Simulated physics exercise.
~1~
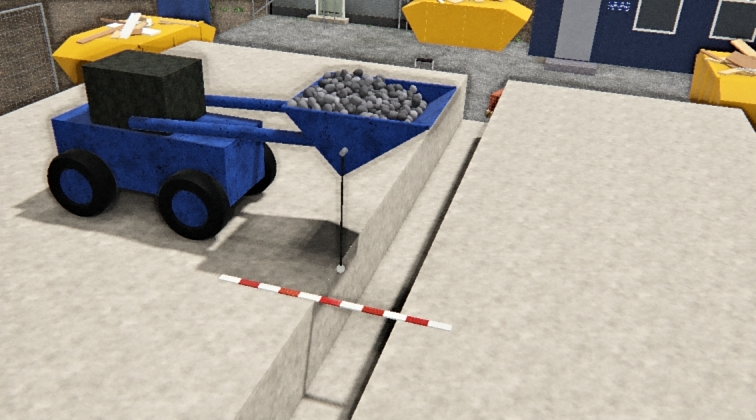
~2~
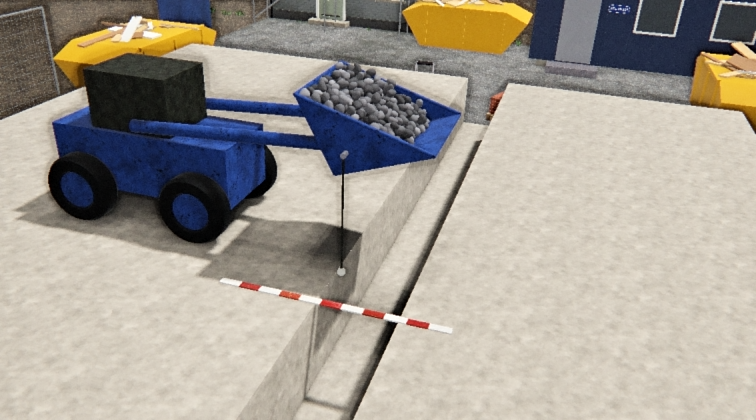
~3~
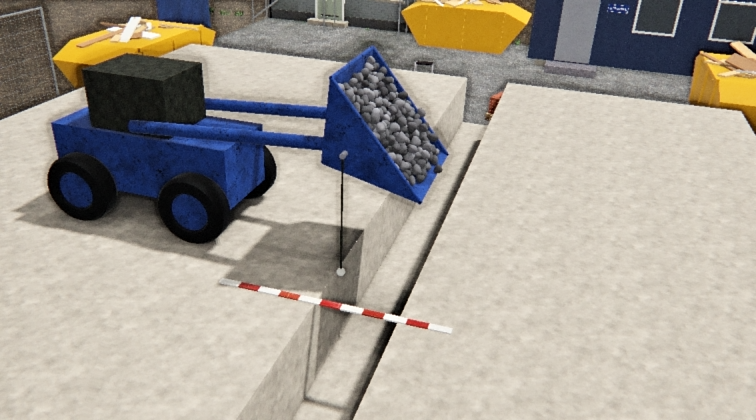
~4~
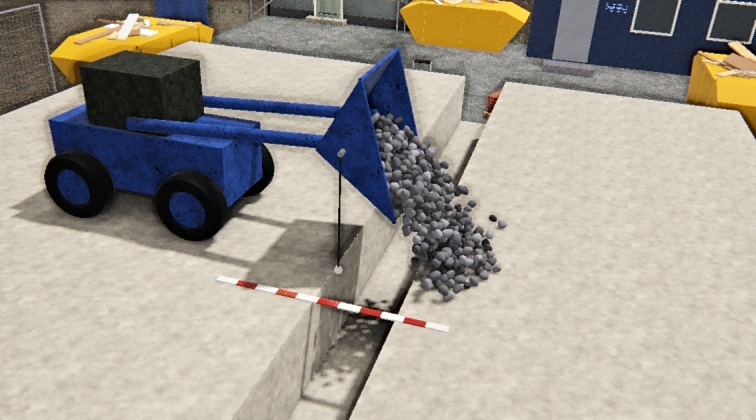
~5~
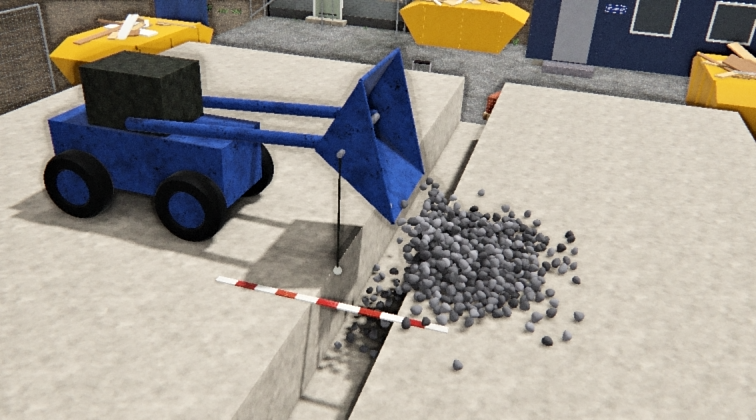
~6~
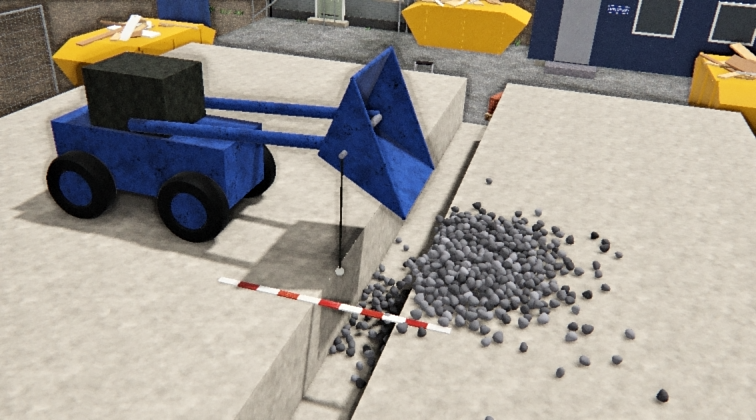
Blue loader tipping its bucket of grey stones over a narrow trench, most piling up beyond it and some falling in.
